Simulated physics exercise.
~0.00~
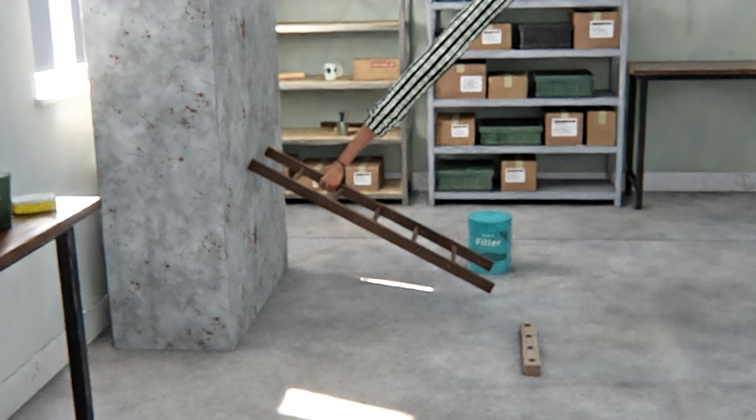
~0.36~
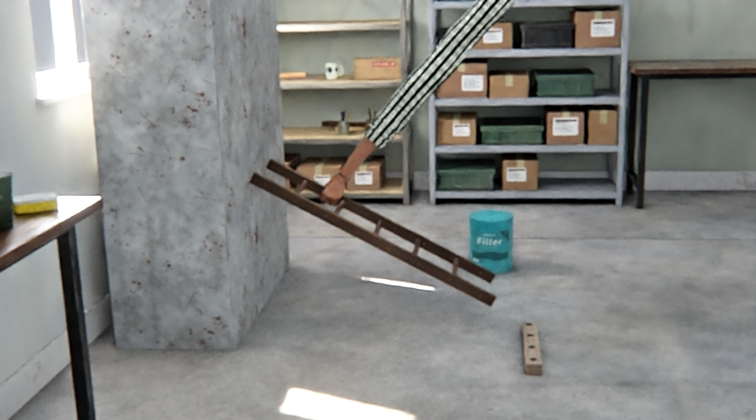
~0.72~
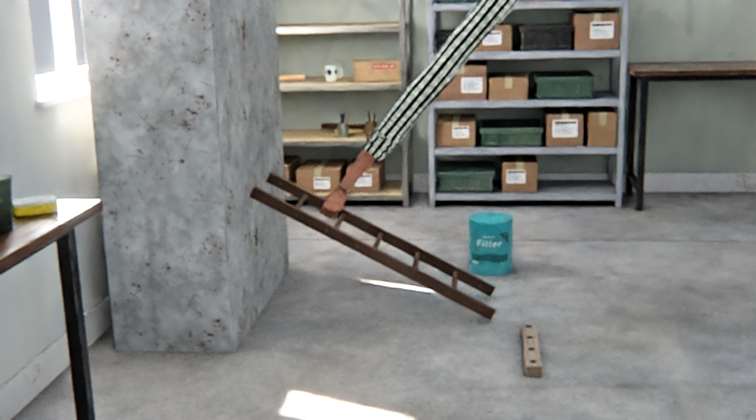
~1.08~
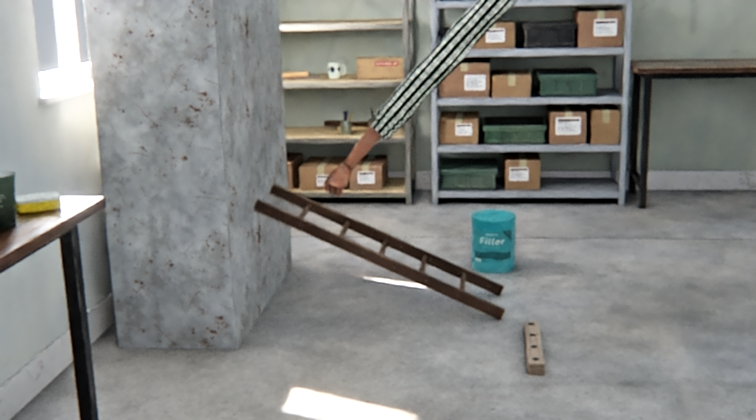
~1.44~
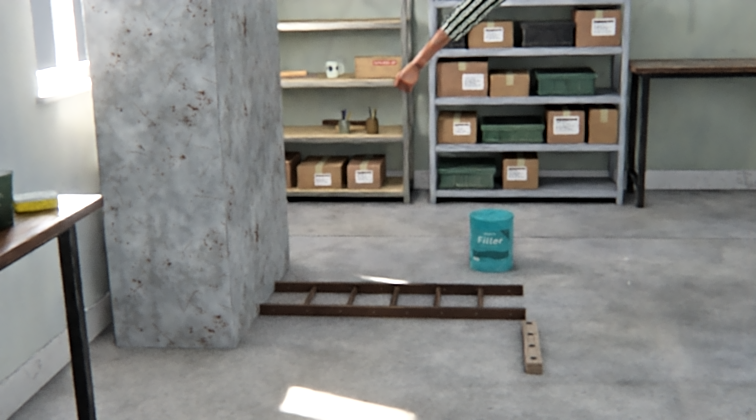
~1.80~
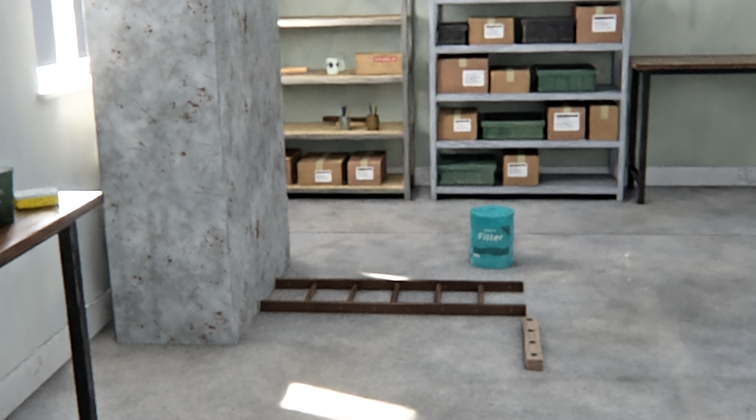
A hand lets go of a slanted brown ladder, which slips down flat onto the floor.
